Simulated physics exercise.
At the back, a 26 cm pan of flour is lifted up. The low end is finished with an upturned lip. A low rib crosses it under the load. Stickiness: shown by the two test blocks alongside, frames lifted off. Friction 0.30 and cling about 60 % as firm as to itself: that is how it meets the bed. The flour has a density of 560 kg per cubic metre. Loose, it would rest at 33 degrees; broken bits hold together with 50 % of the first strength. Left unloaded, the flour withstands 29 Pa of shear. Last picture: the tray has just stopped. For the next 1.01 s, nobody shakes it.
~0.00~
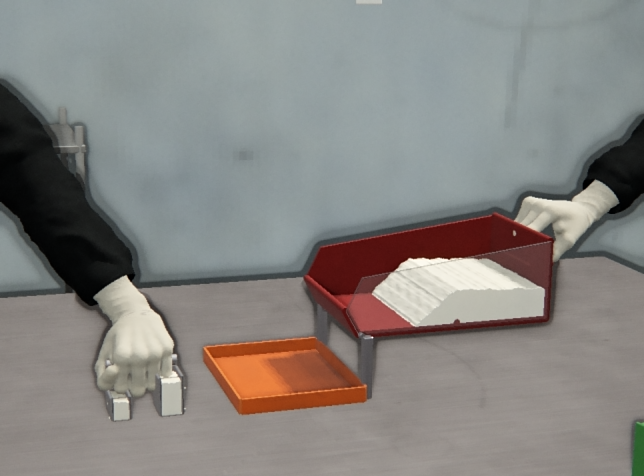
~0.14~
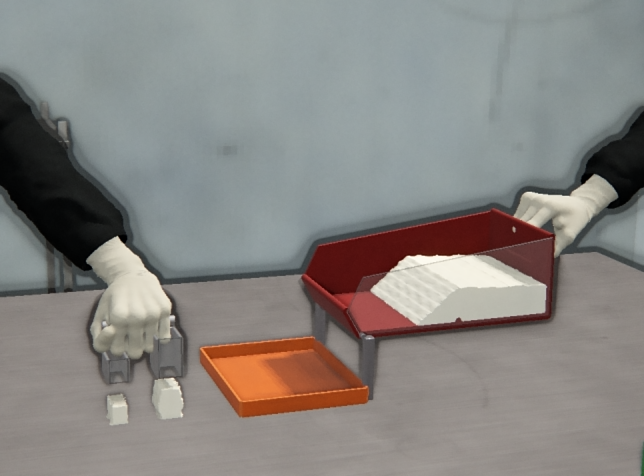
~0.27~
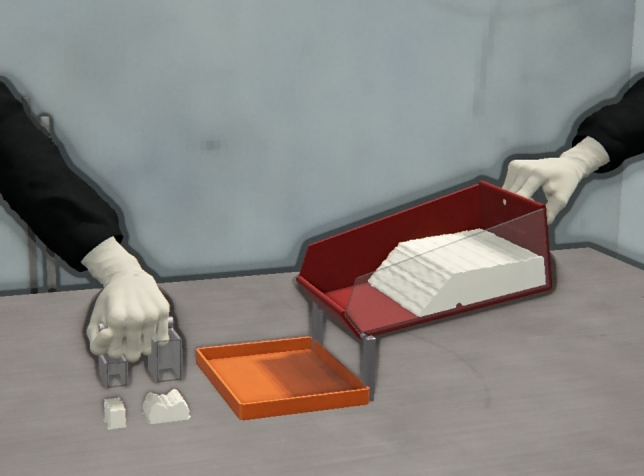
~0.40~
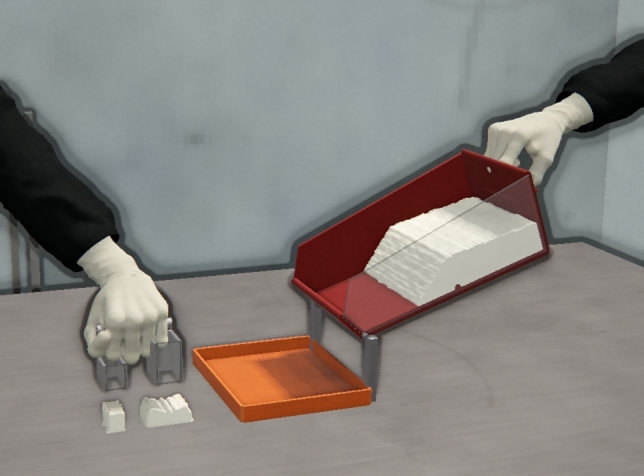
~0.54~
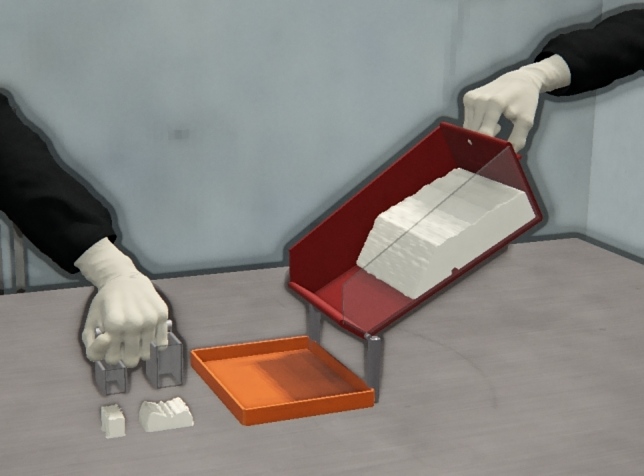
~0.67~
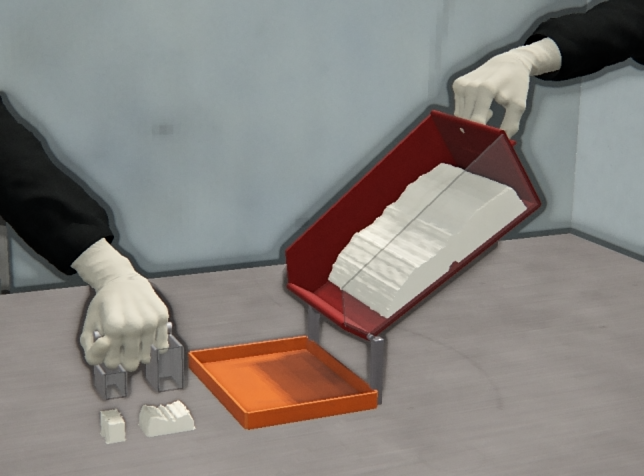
Gloved hands lifting small moulds off two white blocks, one slumping, then raising a red pan's right end, its white load shifting downslope.
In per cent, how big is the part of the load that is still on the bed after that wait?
98 %.
After 0.78 s, the tilt is 32 degrees and 100 % is on the bed.
After 0.90 s, the tilt is 32 degrees and 100 % is on the bed.
After 1.02 s, the tilt is 32 degrees and 98 % is on the bed.
After 1.14 s, the tilt is 32 degrees and 98 % is on the bed.
After 1.65 s, the tilt is 32 degrees and 98 % is on the bed.
